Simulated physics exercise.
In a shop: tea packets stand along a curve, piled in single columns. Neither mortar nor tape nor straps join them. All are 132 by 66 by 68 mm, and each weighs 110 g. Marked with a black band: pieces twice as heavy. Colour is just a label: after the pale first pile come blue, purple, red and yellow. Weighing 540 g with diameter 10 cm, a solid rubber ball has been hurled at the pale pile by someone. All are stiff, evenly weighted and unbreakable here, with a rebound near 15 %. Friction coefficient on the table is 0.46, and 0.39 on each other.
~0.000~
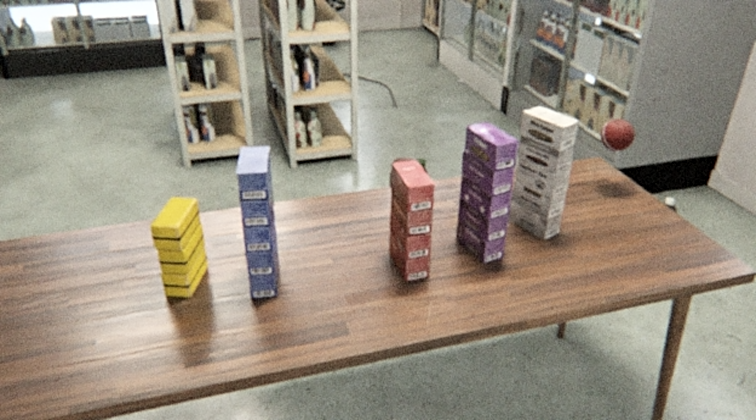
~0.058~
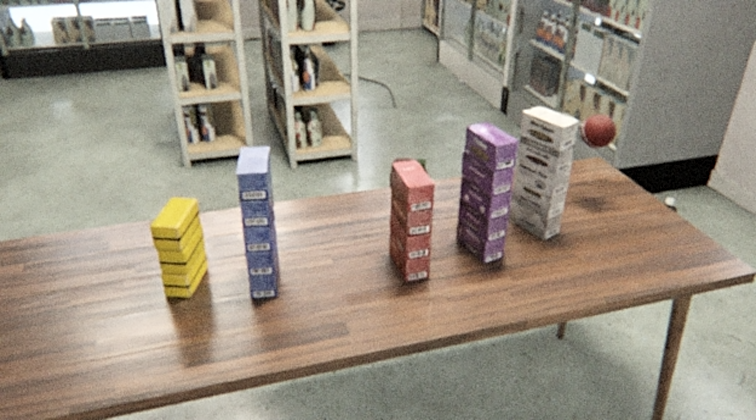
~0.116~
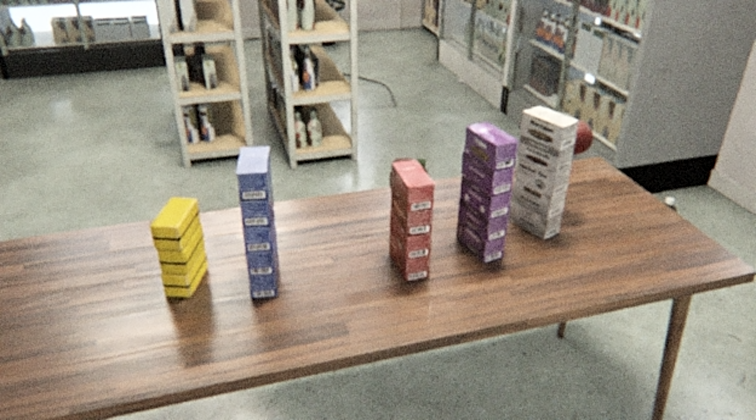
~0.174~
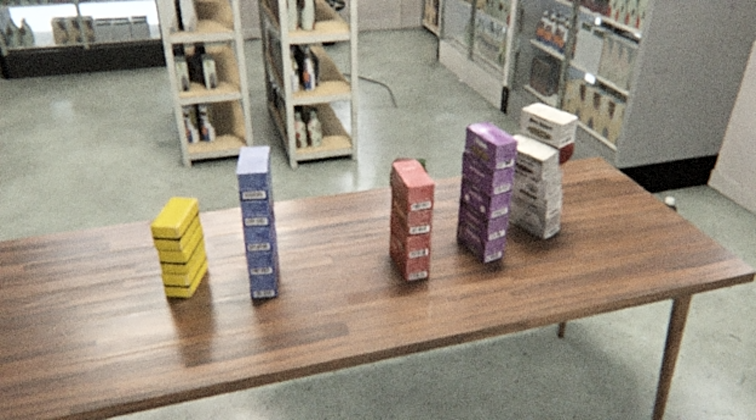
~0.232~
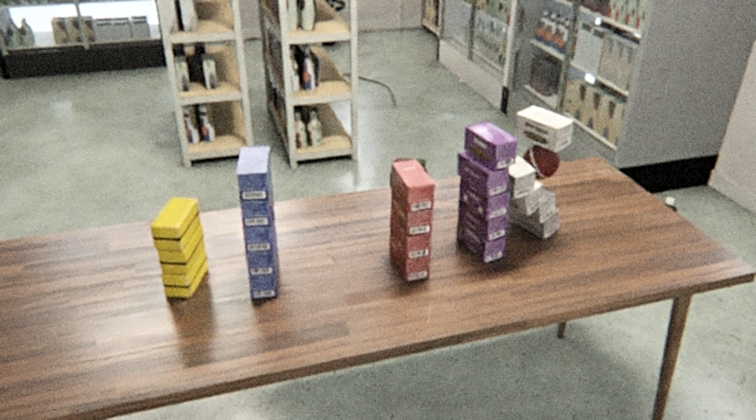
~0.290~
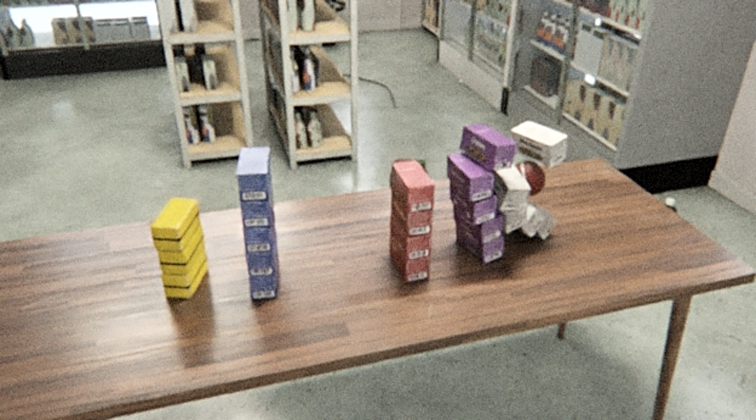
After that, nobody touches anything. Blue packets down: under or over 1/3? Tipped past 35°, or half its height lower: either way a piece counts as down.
Under.
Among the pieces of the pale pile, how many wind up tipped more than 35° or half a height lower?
Count: 5.
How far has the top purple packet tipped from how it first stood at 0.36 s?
I'd put it at roughly 40 degrees away from its starting angle.
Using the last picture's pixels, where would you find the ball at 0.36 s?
Near (511, 206).
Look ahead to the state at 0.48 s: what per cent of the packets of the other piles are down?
20 %.
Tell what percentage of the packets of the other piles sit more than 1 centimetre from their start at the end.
That makes 45 percent.
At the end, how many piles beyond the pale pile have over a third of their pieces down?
The total is 2.
After 0.36 s, 5 of the pale pile down; none of the 5 blue packets down (1 of 17 in all colours); top blue packet unmoved; top purple packet leaning 39°, 23 mm lower.
After 0.48 s, 5 of the pale pile down; none of the 5 blue packets down (3 of 17 in all colours); top blue packet unmoved; top purple packet on its side.
After 0.74 s, 5 of the pale pile down; none of the 5 blue packets down (8 of 17 in all colours); top blue packet unmoved; top purple packet on its side.
At rest (1.4 s), 5 of the pale pile down; none of the 5 blue packets down (8 of 17 in all colours); top blue packet unmoved; top purple packet upside down. That is 0 per cent. As the last picture would show them, middles, top blue packet near (255, 173), top purple packet near (422, 202).
